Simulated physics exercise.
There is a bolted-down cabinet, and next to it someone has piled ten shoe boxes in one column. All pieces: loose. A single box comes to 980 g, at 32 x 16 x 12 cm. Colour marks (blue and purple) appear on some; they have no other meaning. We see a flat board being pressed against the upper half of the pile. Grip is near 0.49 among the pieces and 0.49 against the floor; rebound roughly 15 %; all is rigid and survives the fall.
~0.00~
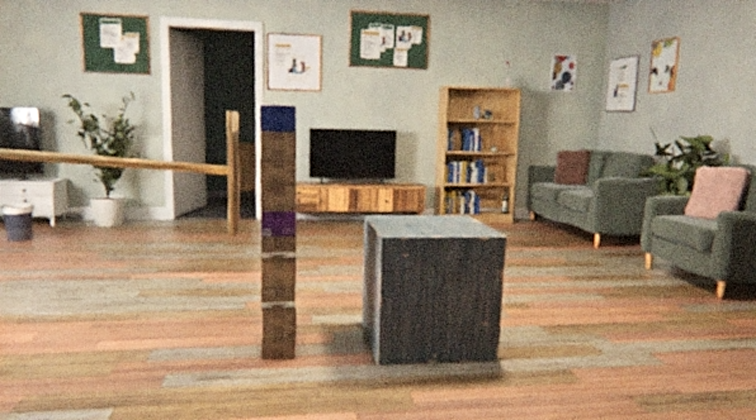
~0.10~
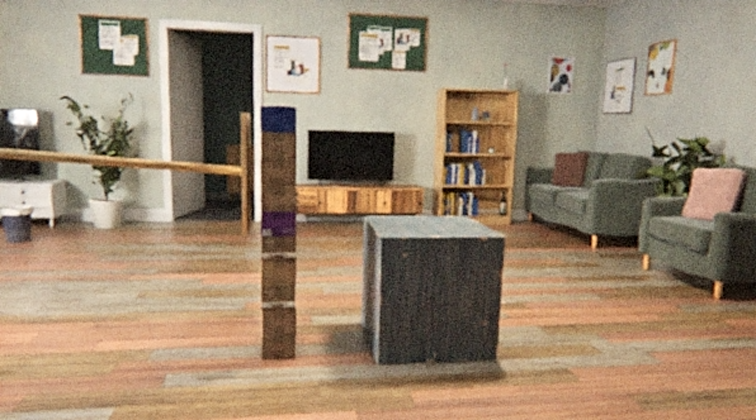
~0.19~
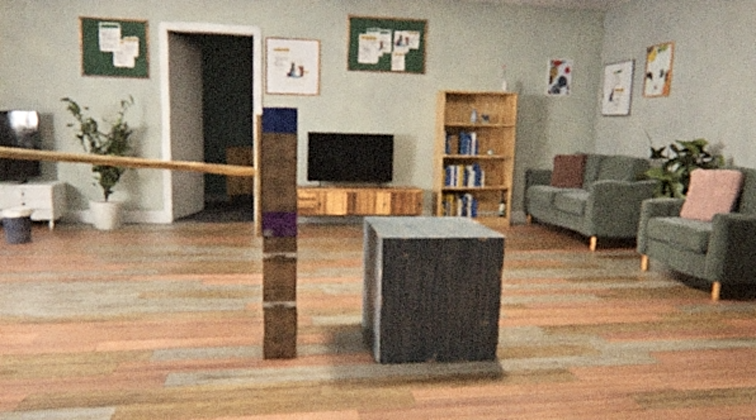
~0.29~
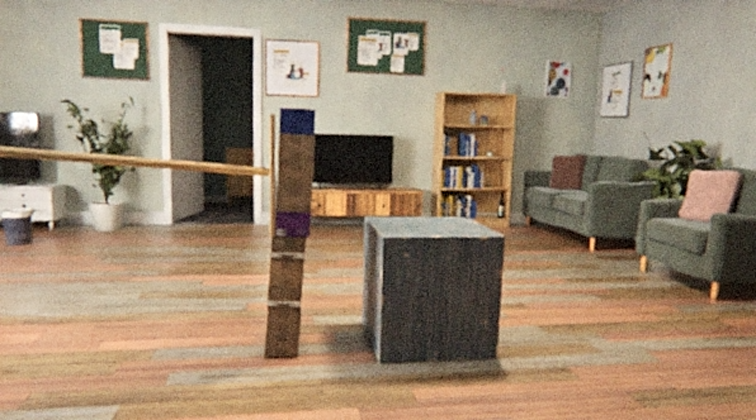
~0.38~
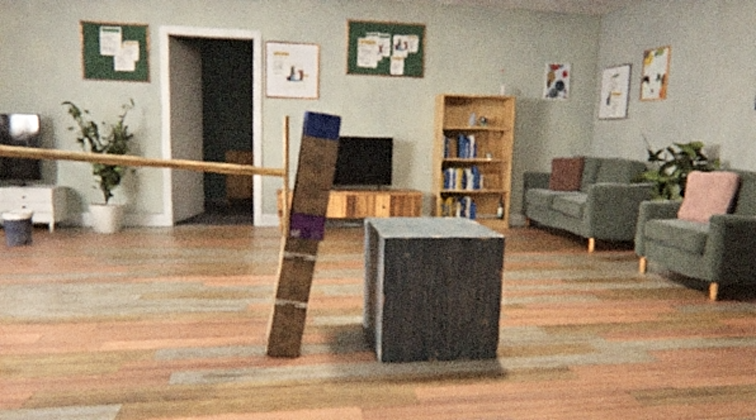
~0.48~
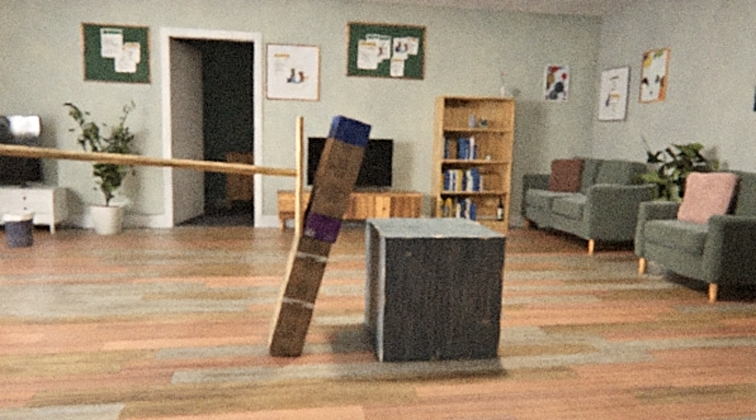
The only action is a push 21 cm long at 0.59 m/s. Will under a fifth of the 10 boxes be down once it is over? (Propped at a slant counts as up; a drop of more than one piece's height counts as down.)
No. What ends down runs higher than a fifth of the lot.
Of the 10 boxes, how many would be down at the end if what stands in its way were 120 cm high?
Result - 0.
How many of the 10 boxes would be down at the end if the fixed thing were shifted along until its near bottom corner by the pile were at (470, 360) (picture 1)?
With that change the number is 5.
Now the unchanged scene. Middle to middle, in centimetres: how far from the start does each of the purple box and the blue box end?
So purple shifts 60 cm, while blue shifts 175 cm.
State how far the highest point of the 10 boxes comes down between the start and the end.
I'd say it's about 42 cm lower than before.
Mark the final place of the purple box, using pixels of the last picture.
Its centre finishes around pixel (336, 326) in the last picture.
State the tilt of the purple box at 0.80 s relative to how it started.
Close to 60° of tilt compared with the start.
By 0.58 s, none of the 10 boxes down, 10 disturbed; purple box tilted 27°; blue box tilted 27°, 8 cm lower.
By 0.80 s, 3 of the 10 boxes down; blue box on its side; purple box tilted 58°, 11 cm lower.
By 1.16 s, 5 of the 10 boxes down; blue box upside down; purple box on its side.
When it is over (1.8 s), 5 of the 10 boxes down; blue box upside down; purple box tilted 51°, 55 cm lower. That is 50 per cent. In pixels of the last frame, middles, blue box near (538, 327), purple box near (336, 326).
